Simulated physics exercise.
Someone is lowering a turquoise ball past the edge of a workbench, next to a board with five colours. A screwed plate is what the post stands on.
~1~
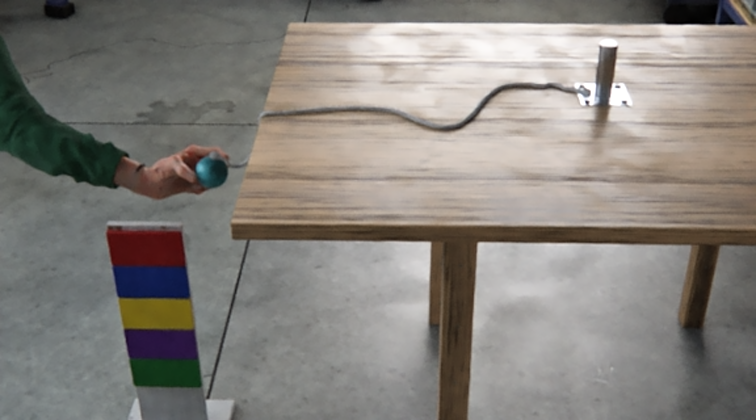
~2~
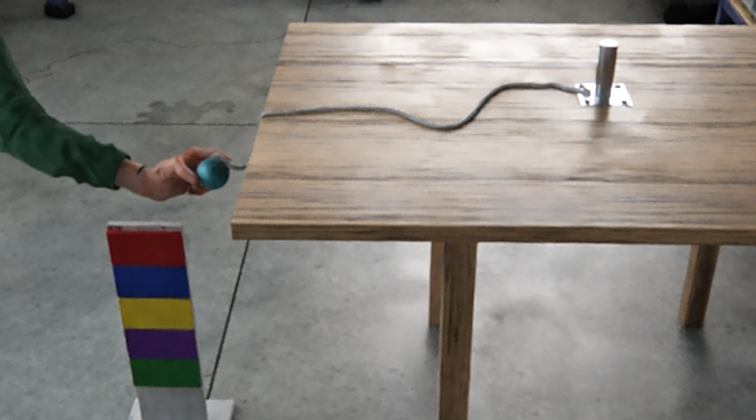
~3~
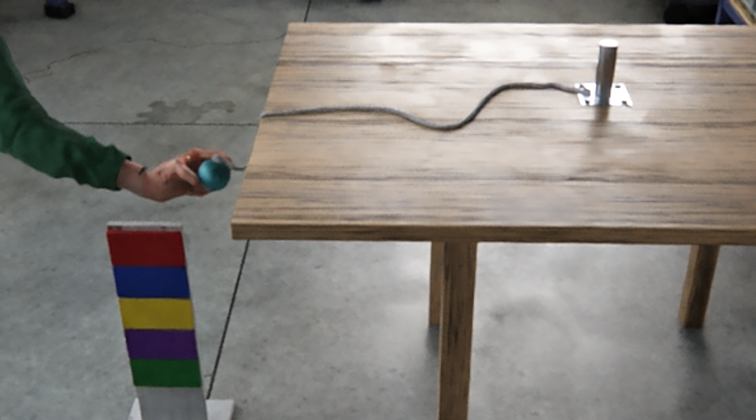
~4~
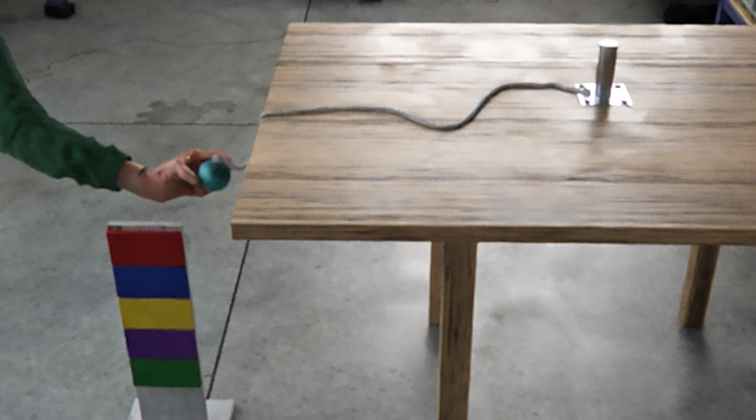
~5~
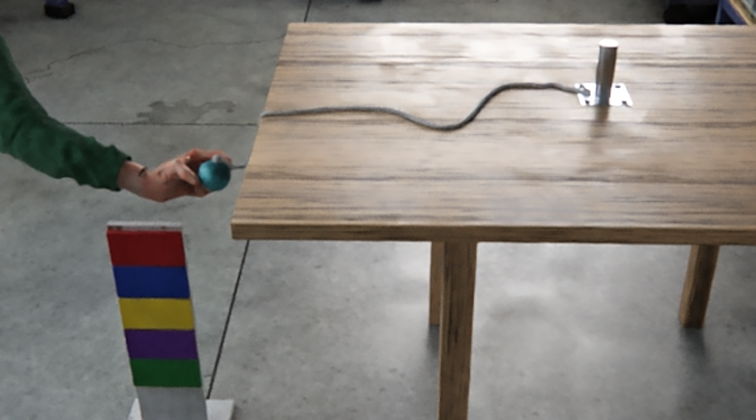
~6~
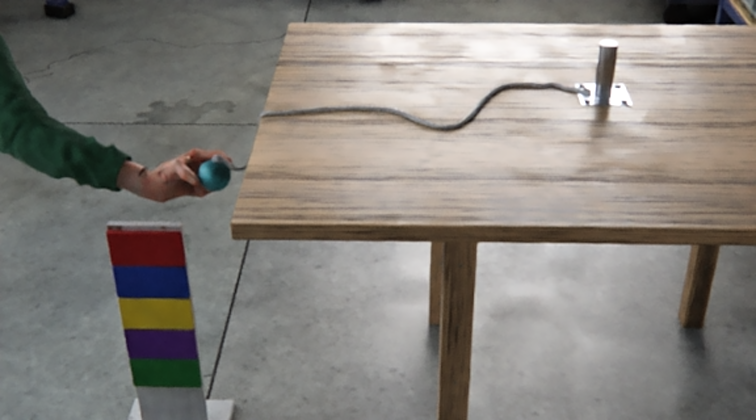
The footage shows a hand in a green sleeve holding a turquoise ball beside a wooden table, above a color-striped board, with a slack gray cord running across the tabletop to a metal post; almost nothing moves.
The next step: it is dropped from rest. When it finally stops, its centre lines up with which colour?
Blue.
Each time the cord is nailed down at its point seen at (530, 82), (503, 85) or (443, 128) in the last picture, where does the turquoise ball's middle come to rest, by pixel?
Going through the tries, I'd expect close to (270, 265), (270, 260) and lastly (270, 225).
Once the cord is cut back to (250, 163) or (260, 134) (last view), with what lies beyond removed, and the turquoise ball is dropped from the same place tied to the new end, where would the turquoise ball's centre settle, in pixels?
Estimated pixels: (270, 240) then (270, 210).
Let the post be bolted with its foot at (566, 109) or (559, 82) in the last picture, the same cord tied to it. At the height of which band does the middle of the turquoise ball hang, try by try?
In turn, yellow and then yellow.
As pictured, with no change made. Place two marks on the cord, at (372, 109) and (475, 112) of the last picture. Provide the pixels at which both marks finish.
In that view they reach (296, 115) and (429, 105).
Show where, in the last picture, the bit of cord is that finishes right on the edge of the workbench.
About (337, 109).
Early on, ball near (285, 266); level with blue.
Midway, ball near (254, 273); level with blue.
Finally, ball near (267, 276); level with blue. At blue.
